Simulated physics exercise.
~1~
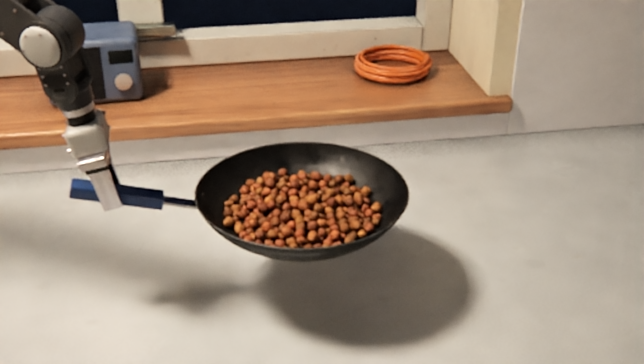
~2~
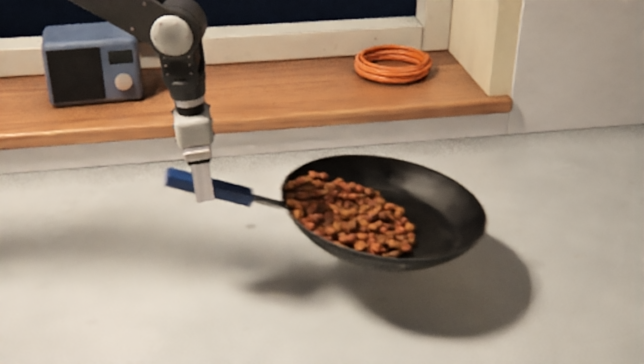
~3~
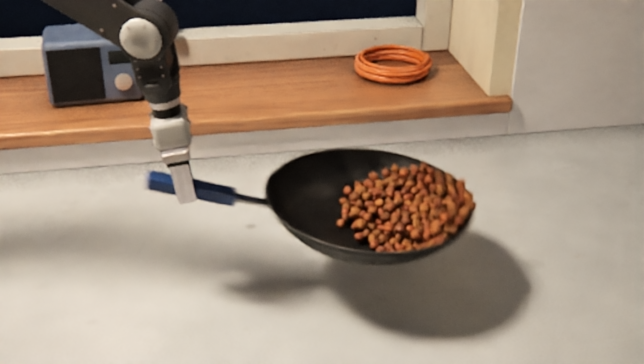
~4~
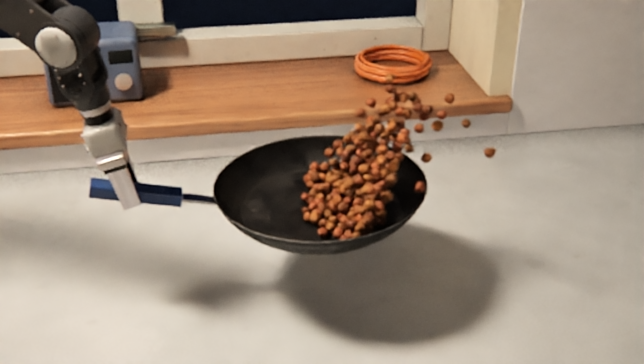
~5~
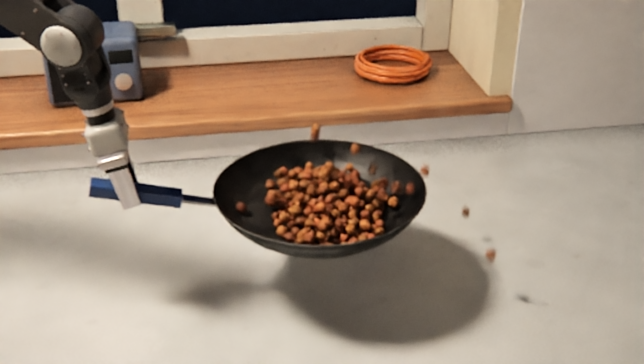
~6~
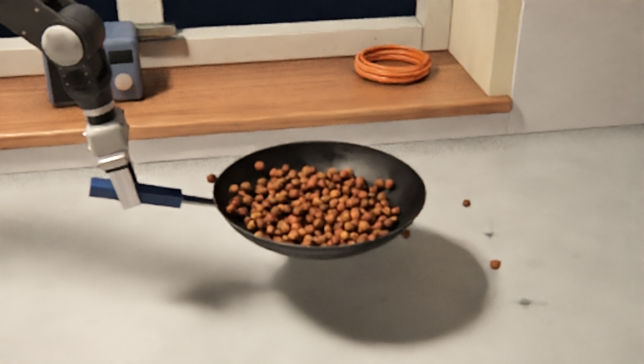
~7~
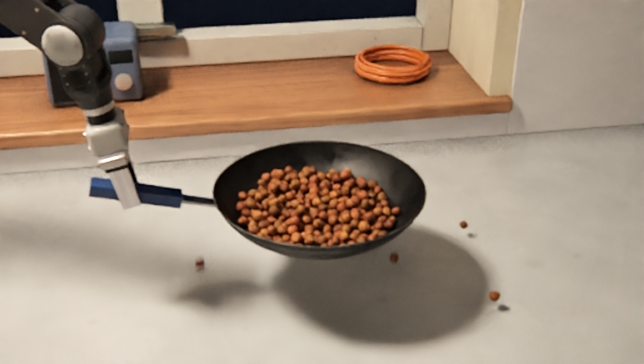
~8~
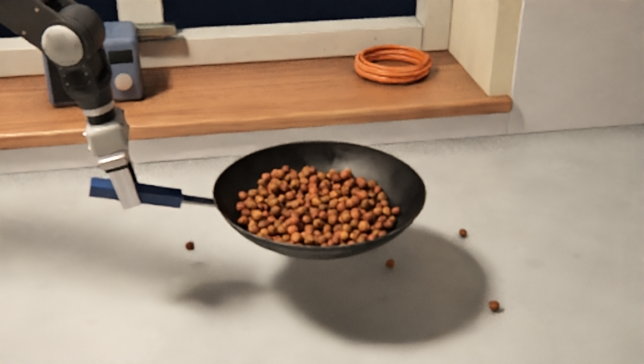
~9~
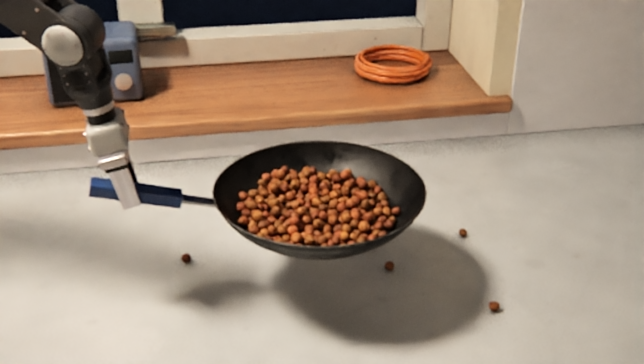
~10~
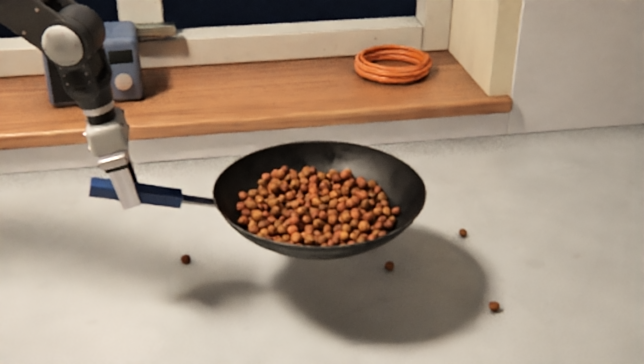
On a pale countertop, a robot arm tosses hazelnuts in a pan, spilling a few.
